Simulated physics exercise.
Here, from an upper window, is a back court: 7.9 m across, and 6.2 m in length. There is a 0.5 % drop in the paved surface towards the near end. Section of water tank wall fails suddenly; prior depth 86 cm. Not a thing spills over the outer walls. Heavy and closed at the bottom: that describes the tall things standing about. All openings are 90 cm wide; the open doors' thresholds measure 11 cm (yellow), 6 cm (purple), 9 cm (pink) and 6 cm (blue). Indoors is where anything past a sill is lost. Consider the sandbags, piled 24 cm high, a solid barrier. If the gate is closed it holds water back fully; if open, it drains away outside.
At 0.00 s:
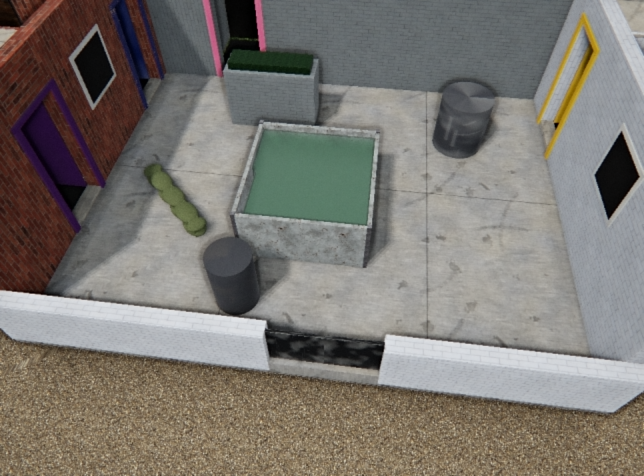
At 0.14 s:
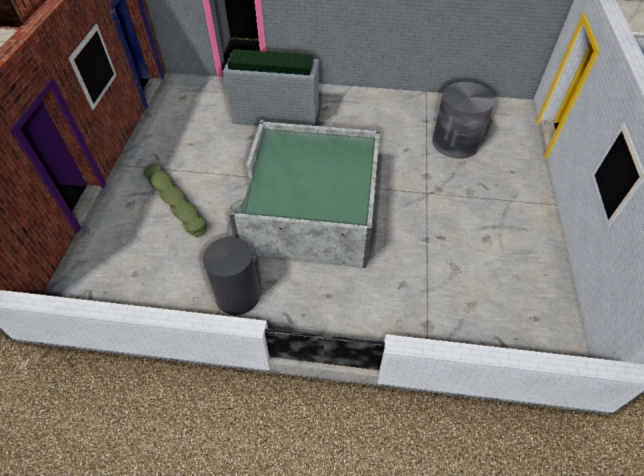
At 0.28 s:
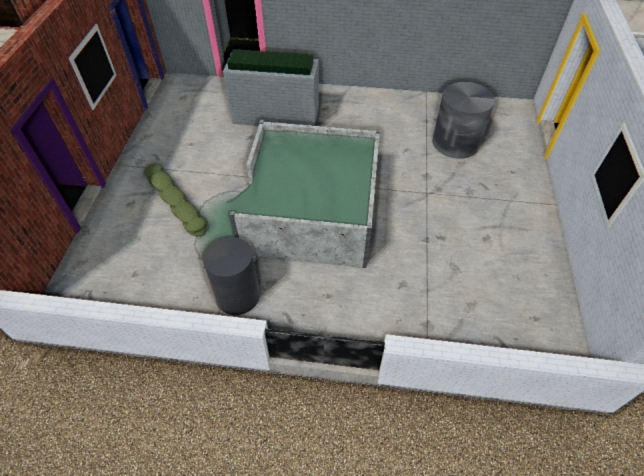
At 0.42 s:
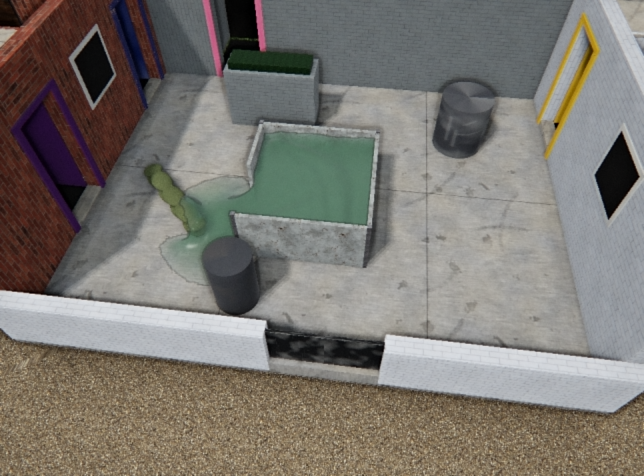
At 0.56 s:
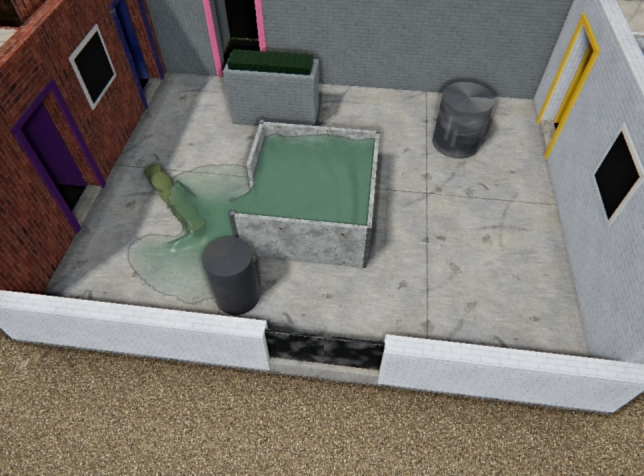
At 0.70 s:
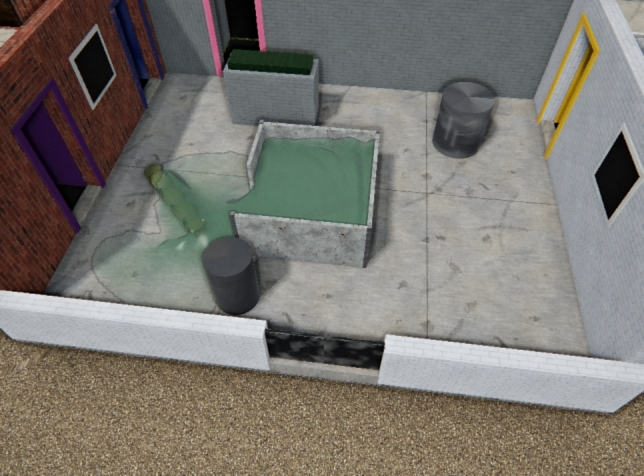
Back court seen from above, green water pouring from a broken tank wall and spreading left around sandbags and a dark cylinder.
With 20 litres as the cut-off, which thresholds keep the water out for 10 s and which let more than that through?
Over 10 s: The yellow door holds it off; the purple door lets too much through; the pink door lets too much through; the blue door lets too much through.
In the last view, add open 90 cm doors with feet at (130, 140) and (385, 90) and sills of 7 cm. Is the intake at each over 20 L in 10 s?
Door 1: Limit broken; door 2: Limit not reached.
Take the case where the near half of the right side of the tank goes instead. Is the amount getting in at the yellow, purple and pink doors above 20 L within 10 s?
Here's how it goes: Yellow exceeds it, purple falls short, pink falls short.
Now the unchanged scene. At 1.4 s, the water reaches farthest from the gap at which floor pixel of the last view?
Point: Roughly (153, 97) in the last view.
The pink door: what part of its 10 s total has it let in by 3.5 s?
Roughly 15%.
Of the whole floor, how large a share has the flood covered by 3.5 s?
I'd guess around 40 %.
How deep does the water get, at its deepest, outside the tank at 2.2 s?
It tops out at some 42 cm.
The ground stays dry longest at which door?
The answer is the yellow door.
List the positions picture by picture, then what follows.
In the first frame, the water tank at (311, 174) is whole and still, 86 cm deep.
In the second frame, the front is at a hidden place, 0.6 m from the gap at (248, 217); 0.3 m2 of floor is under water; 86 cm left at the back of the water tank.
In the third frame, the front is at (210, 204), 0.9 m from the gap at (248, 217); 1.0 m2 of floor is under water; 86 cm left at the back of the water tank.
In the fourth frame, water pours out at (249, 218) and has run 1.4 m, to (186, 194); typically 10 cm deep outside, 84 cm at the water tank's back.
In the fifth frame, water pours out at (249, 218) and has run 1.9 m, to (134, 255); typically 7 cm deep outside, 76 cm at the water tank's back.
In the sixth frame, water pours out at (248, 217) and has run 2.4 m, to (99, 258); typically 5 cm deep outside, 72 cm at the water tank's back.
After 1.4 s water covers 25 % of the floor and is deepest (48 cm) near (43, 319); yellow door not reached, purple door 10 cm at the sill, 1 L in, pink door not reached, blue door 5 cm at the sill, 0 L in.
After 2.2 s water covers 35 % of the floor and is deepest (42 cm) near (78, 323); yellow door not reached, purple door 16 cm at the sill, 56 L in, pink door not reached, blue door 13 cm at the sill, 11 L in.
After 3.5 s water covers 40 % of the floor and is deepest (32 cm) near (213, 227); yellow door not reached, purple door 11 cm at the sill, 105 L in, pink door 12 cm at the sill, 11 L in, blue door 16 cm at the sill, 58 L in.
After 6.0 s water covers 75 % of the floor and is deepest (20 cm) near (169, 83); yellow door not reached, purple door 10 cm at the sill, 137 L in, pink door 15 cm at the sill, 41 L in, blue door 17 cm at the sill, 171 L in.
After 10.0 s water covers 95 % of the floor and is deepest (12 cm) near (141, 119); yellow door 9 cm at the sill, 2 L in, purple door 9 cm at the sill, 178 L in, pink door 9 cm at the sill, 73 L in, blue door 11 cm at the sill, 280 L in.
